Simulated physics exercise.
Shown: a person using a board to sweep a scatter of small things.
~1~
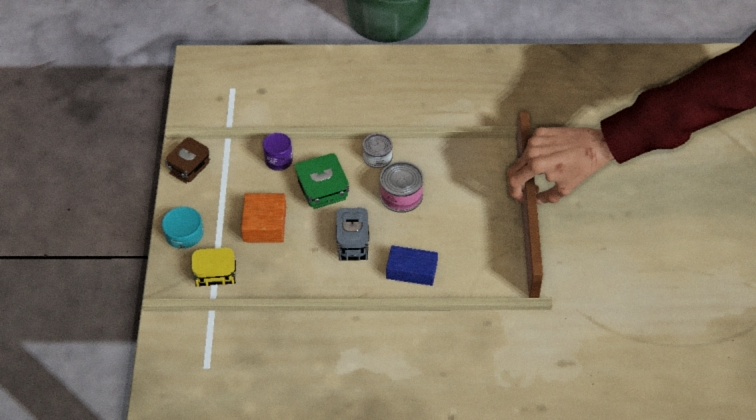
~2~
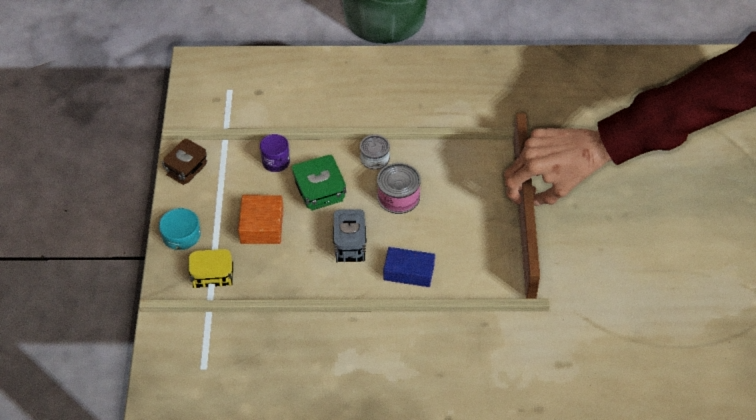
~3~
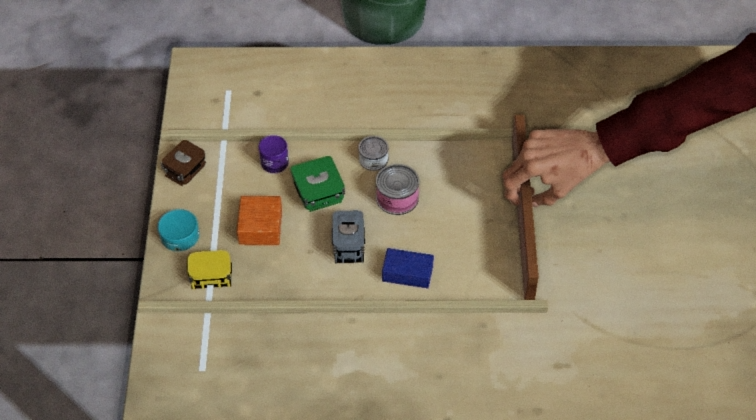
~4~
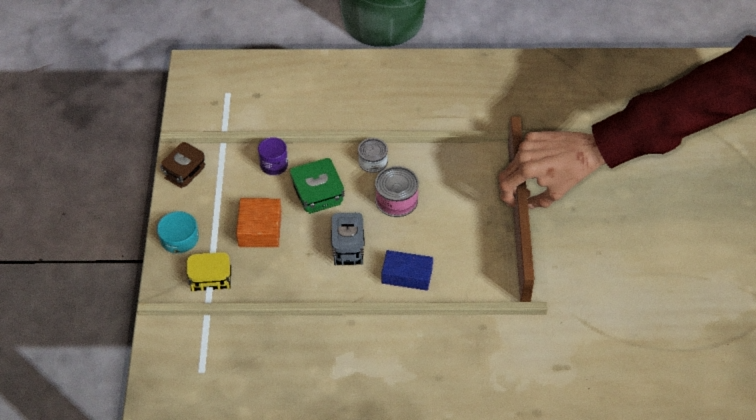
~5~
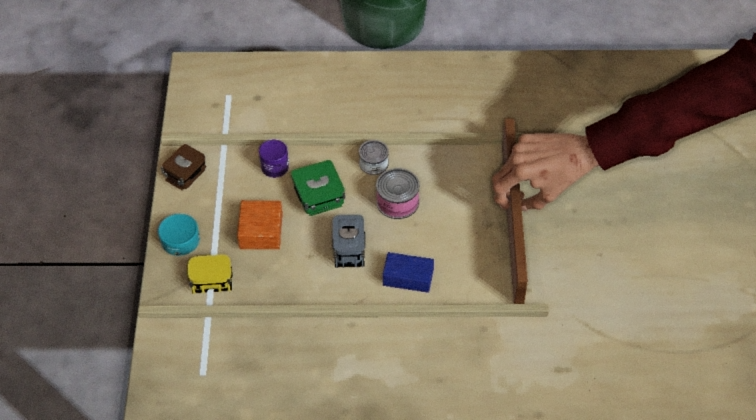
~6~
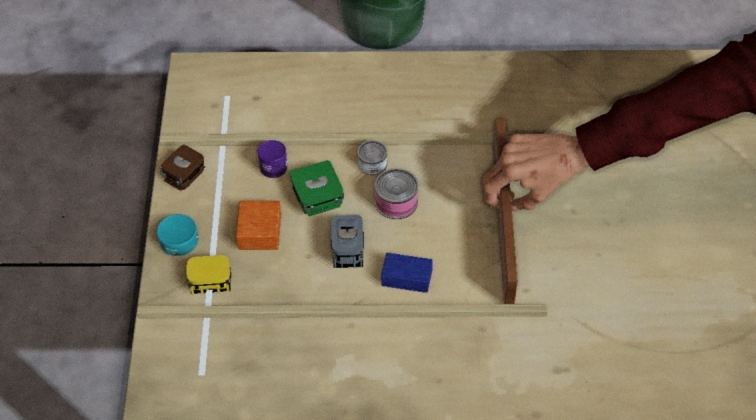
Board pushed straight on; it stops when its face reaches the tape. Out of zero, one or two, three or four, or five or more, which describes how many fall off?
The table is going to lose one piece, maybe two.
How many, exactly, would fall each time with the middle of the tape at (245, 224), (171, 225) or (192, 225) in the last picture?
In order: 0, 6 and 5.
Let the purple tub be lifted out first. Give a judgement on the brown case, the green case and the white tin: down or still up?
Brown case down; green case still up; white tin still up.
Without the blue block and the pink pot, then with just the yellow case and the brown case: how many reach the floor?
1 in the first try, 1 in the second.
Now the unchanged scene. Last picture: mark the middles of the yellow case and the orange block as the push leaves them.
In the last picture the first middle sits at (142, 275) and the other at (159, 232).
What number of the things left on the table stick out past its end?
I get 3.
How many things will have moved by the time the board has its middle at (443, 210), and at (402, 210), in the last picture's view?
Tally: 0; 2.
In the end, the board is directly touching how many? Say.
Tally at the end: 4.
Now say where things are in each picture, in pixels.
In the first frame, brown case (189, 161); turquoise tub (183, 228); yellow case (214, 267); board (529, 203); tape (221, 217).
In the second frame, turquoise tub (180, 229); board (526, 204).
In the third frame, yellow case (210, 270); blue block (408, 268).
In the fourth frame, brown case (184, 166); orange block (259, 222).
In the fifth frame, turquoise tub (179, 235); grey case (349, 241).
In the sixth frame, brown case (184, 169); turquoise tub (178, 235); yellow case (209, 275); board (504, 209); tape (216, 224).
Soon after, none off yet; brown case at rest near (184, 169); turquoise tub at rest near (178, 235); yellow case at rest near (209, 275).
In the end, the number that fall off is one or two; gone, turquoise tub and brown case.
